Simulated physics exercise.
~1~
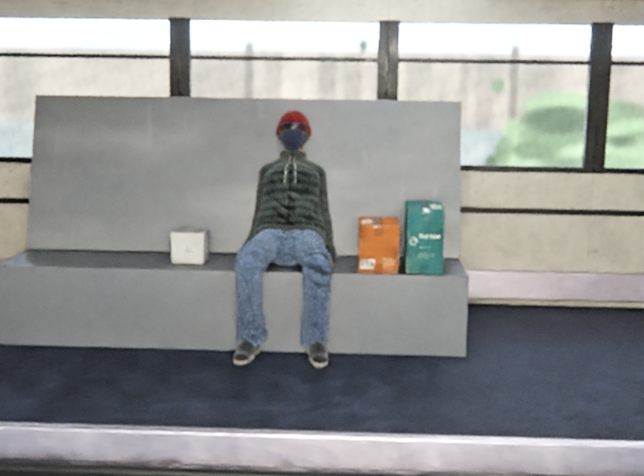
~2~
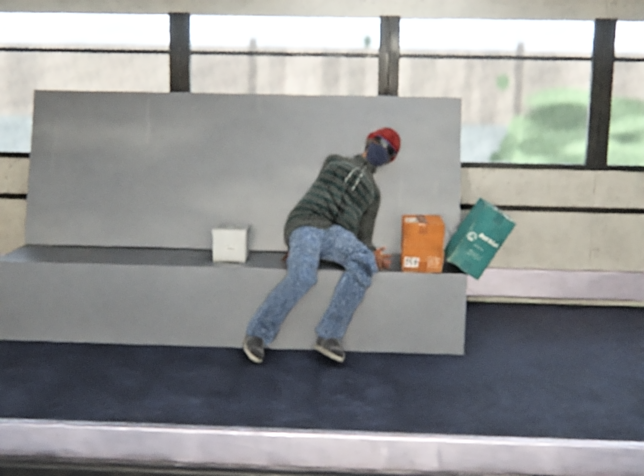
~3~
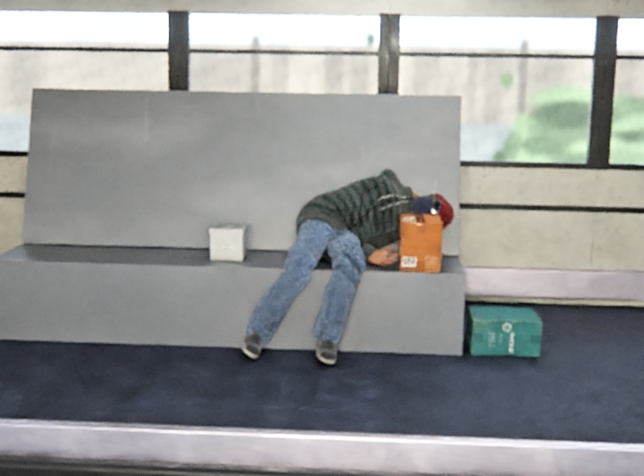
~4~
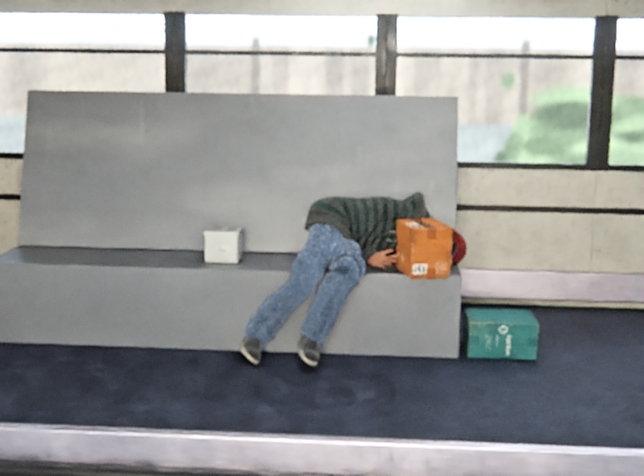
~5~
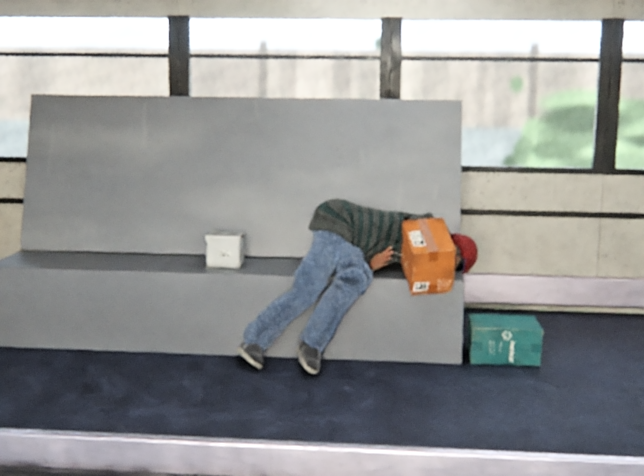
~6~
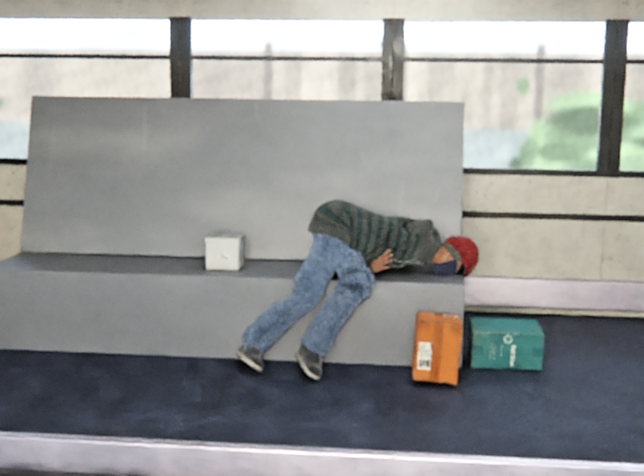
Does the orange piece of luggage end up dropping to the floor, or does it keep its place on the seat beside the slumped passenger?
It drops off the front of the bench near the right end and finishes on the floor, next to the teal piece that fell earlier.
